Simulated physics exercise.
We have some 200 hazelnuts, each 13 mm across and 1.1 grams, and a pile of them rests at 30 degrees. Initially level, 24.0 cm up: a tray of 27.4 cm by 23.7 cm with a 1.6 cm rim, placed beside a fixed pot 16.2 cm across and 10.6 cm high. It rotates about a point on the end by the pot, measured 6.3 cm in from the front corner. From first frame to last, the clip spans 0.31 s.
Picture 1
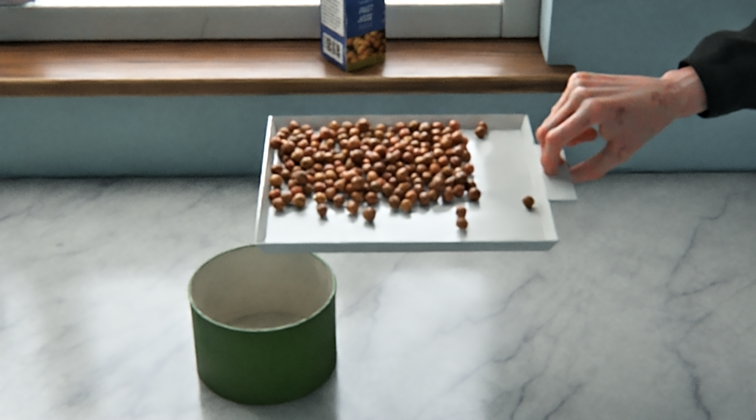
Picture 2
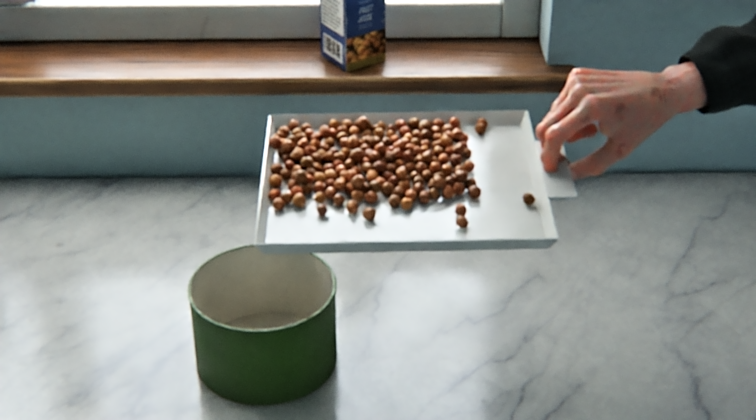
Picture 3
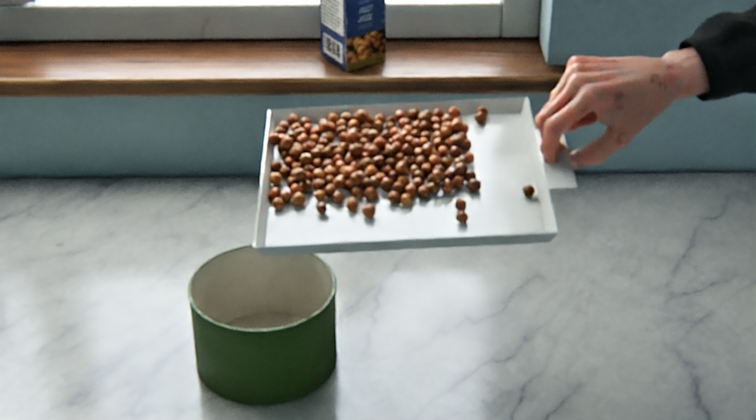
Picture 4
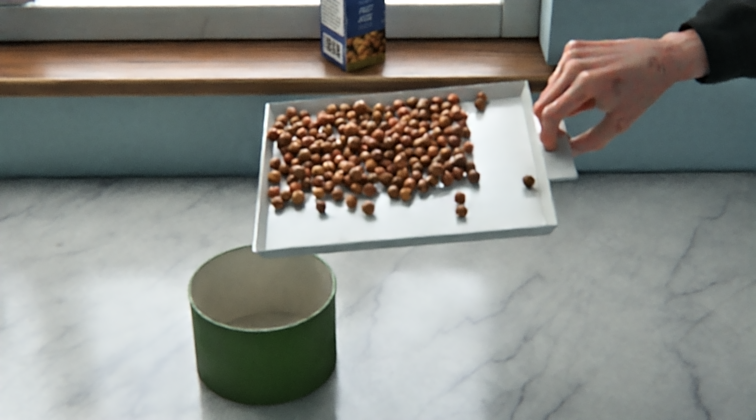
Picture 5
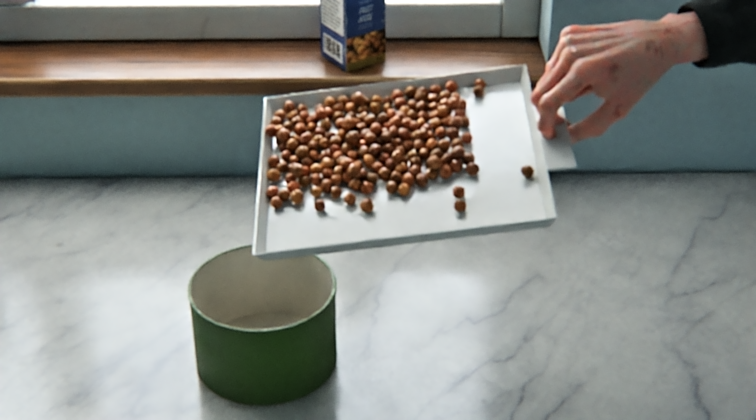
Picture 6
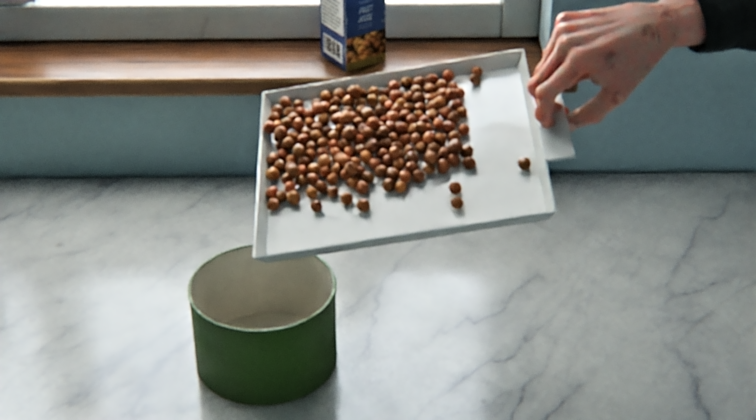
On a grey-veined white marble counter beside a wooden windowsill and pale blue wall, seen from the front and slightly above, the view stays still. A white tray of round brown nuts is held above and behind a green pot with a pale inside, a blue box on the sill beyond. A dark-sleeved hand at the right raises that end, gradually tilting the tray down toward the left, while the nuts barely shift on it.
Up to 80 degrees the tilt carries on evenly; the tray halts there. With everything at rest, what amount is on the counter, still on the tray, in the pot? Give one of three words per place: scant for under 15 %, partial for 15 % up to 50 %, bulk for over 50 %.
Counter - bulk, left on the tray - scant, pot - scant.
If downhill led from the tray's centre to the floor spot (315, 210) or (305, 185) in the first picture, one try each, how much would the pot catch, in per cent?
Roughly 20 % for the first direction, roughly 60 % for the second.
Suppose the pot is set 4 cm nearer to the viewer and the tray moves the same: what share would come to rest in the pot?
Around 10 per cent.
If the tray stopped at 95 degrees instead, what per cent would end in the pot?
Share in the pot: Around 0 %.
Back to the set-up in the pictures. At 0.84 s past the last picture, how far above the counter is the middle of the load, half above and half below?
About 16 cm.
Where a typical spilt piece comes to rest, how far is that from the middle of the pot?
24 cm.
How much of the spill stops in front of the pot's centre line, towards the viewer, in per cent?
Roughly 100 per cent.
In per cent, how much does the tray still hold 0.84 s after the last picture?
I'd say close to 35 per cent.
Then, 0.50 s after the last picture, tilt 46 degrees; the tray holds 85 %, the pot 0 %.
Then, 0.84 s after the last picture, tilt 67 degrees; the tray holds 35 %, the pot 0 %.
Then, 1.26 s after the last picture, tilt 80 degrees; the tray holds 0 %, the pot 0 %.
In the end, counter 100 %, tray 0 %, pot 0 %.
